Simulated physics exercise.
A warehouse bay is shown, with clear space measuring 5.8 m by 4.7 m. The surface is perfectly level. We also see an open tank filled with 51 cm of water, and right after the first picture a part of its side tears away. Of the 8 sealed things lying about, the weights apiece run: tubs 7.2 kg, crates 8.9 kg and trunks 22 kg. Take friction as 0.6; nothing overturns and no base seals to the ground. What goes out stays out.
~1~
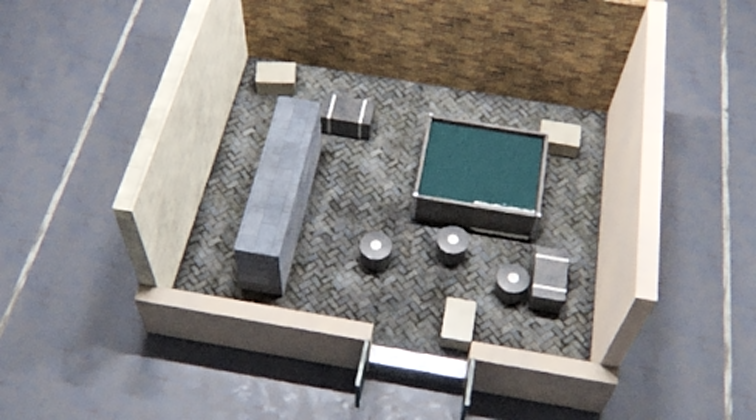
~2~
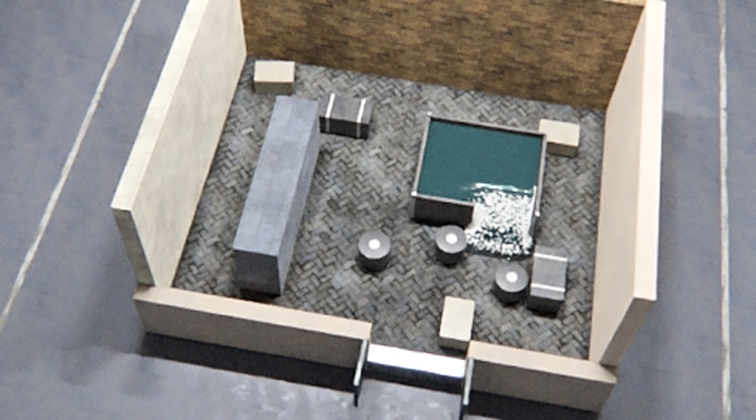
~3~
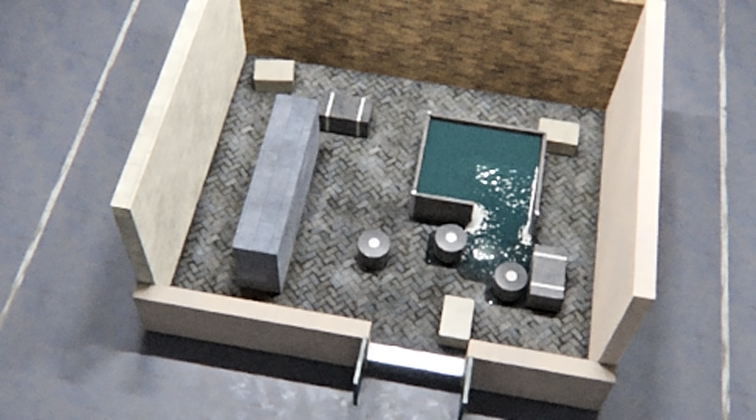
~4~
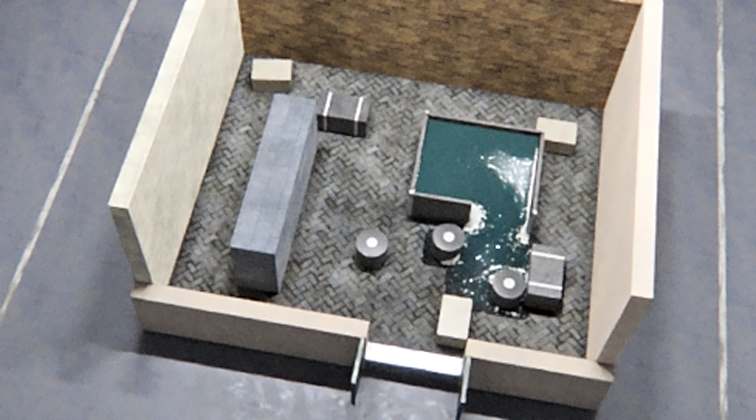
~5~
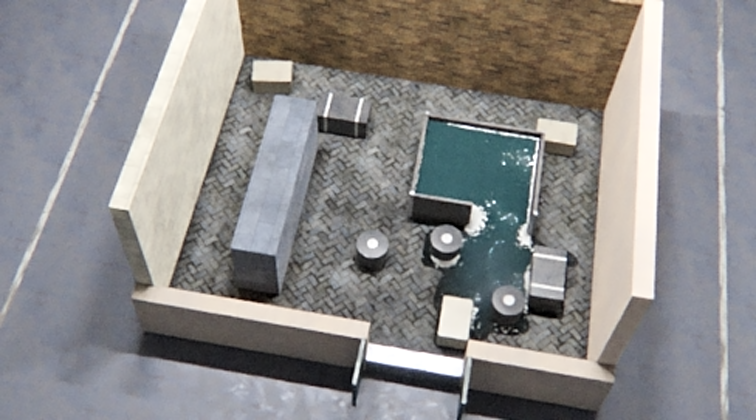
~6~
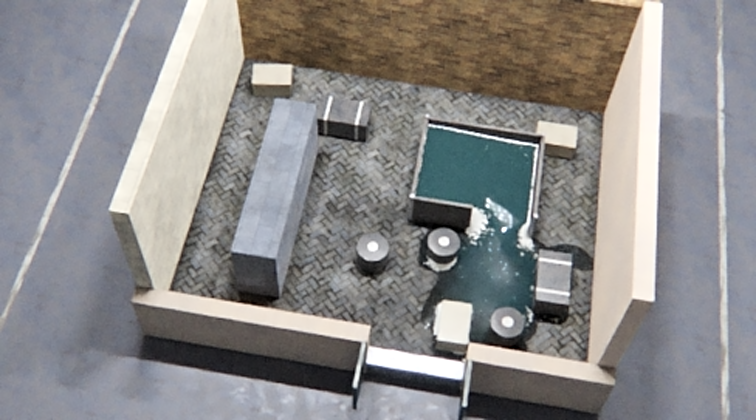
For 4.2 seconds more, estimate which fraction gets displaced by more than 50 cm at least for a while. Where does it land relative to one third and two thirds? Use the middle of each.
Between a third and two thirds get shoved past half a metre.
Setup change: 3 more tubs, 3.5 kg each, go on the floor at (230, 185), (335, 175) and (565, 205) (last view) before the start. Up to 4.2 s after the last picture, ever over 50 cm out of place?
In order: Smaller, smaller and greater.
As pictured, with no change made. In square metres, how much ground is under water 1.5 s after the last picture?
Roughly 9.0 m2.
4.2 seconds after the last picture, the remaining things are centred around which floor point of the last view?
I'd say about (432, 187) in the last view.
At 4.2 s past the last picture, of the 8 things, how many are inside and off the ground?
At that time the total is 1.
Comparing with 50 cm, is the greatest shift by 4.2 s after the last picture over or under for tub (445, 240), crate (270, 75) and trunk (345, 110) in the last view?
In sequence: Falls below it / falls below it / falls below it.
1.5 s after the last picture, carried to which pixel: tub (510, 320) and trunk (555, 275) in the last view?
First near (535, 332), second near (582, 279).
Then, 0.4 s after the last picture 1 of 8 are over 50 cm from their spots; 1 afloat.
Then, 1.5 s after the last picture 2 of 8 are over 50 cm from their spots; 1 afloat.
Then, 2.8 s after the last picture 3 of 8 are over 50 cm from their spots; 1 afloat.
Then, 4.2 s after the last picture 4 of 8 are over 50 cm from their spots, and 4 have been at some point; 1 afloat.
